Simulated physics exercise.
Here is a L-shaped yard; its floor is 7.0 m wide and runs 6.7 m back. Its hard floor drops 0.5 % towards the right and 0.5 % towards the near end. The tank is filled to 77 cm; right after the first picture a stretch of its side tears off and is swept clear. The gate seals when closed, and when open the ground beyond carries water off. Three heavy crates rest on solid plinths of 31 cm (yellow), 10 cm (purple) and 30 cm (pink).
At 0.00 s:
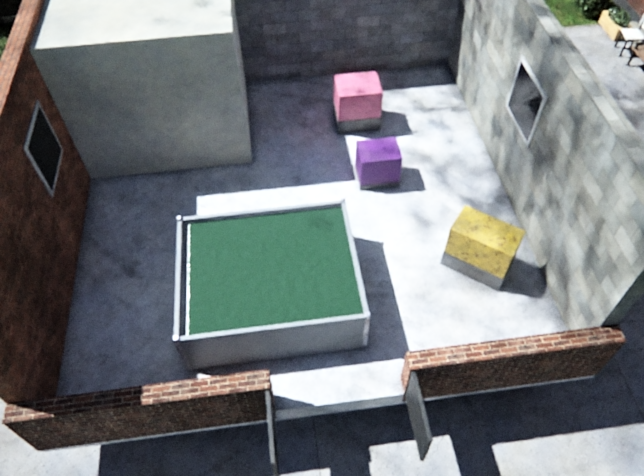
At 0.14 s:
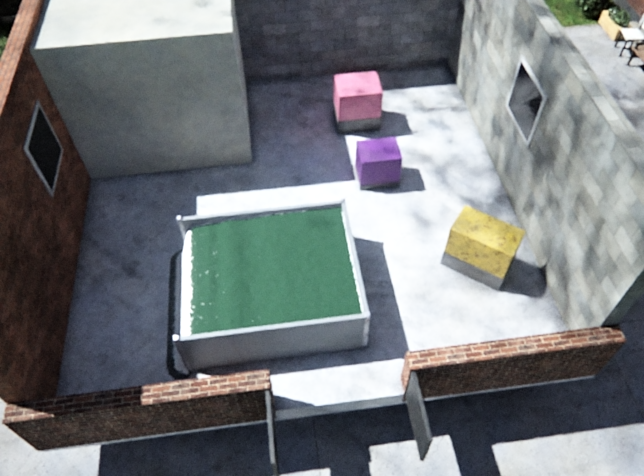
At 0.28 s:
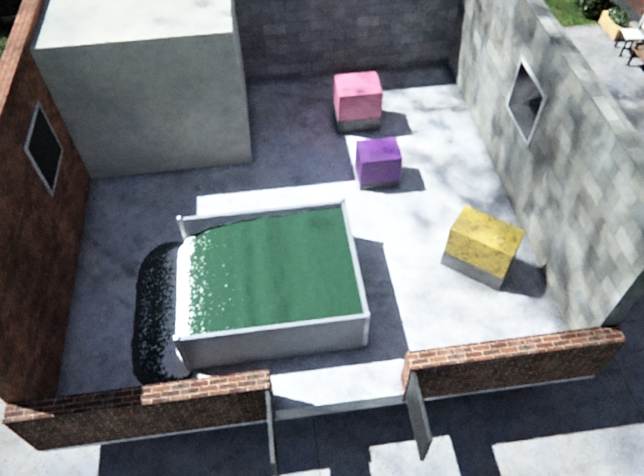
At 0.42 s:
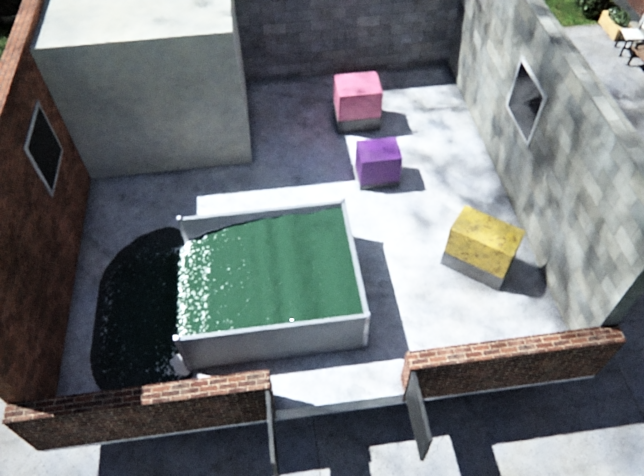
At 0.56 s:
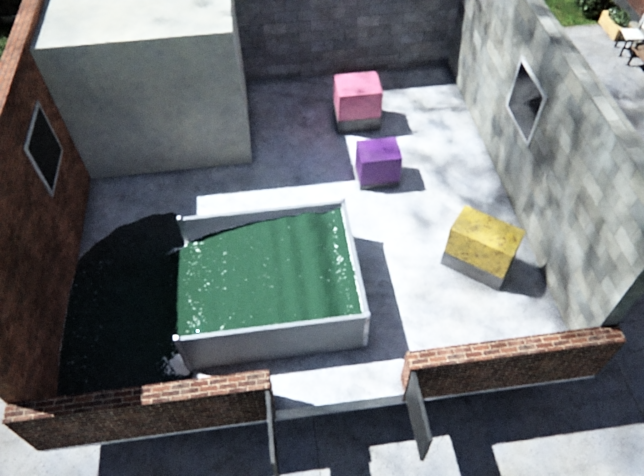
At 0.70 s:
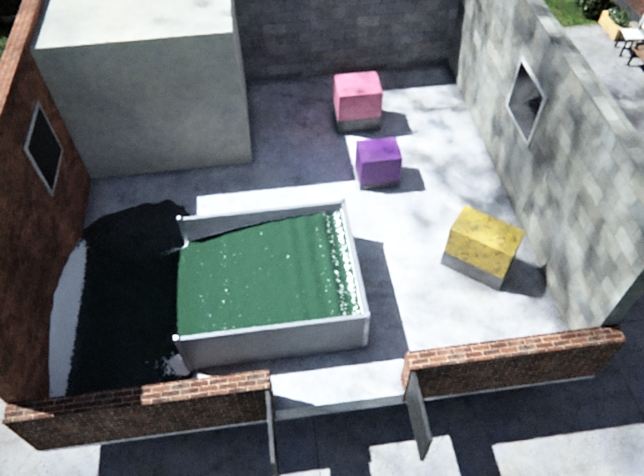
A tank of green liquid opens on its left side and dark liquid spreads across the floor.
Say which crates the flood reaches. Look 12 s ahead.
One by one: The yellow crate keeps dry; the purple crate is wetted; the pink crate stays dry.
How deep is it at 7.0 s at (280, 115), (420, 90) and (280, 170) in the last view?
In that order: 0, 2 and 5 cm.
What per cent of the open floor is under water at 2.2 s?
Near 25 per cent is wet.
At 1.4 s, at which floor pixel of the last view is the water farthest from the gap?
At about (92, 179).
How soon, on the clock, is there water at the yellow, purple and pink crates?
Yellow 3.8 s, purple 3.0 s, pink 3.4 s.
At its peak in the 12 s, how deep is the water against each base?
In cm: Yellow 20, purple 25, pink 14.
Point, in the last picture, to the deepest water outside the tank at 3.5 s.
At about (89, 195).
After 1.4 s water covers 20 % of the floor and is deepest (60 cm) near (53, 422); yellow plinth not reached, purple plinth not reached, pink plinth not reached.
After 2.2 s water covers 25 % of the floor and is deepest (51 cm) near (56, 408); yellow plinth not reached, purple plinth not reached, pink plinth not reached.
After 3.5 s water covers 50 % of the floor and is deepest (36 cm) near (89, 195); yellow plinth not reached, purple plinth reached, pink plinth reached.
After 7.0 s water covers 85 % of the floor and is deepest (17 cm) near (182, 355); yellow plinth reached, purple plinth reached, pink plinth reached.
After 12.0 s water covers 100 % of the floor and is deepest (12 cm) near (557, 309); highest at the yellow plinth 20 cm, highest at the purple plinth 25 cm, highest at the pink plinth 14 cm.
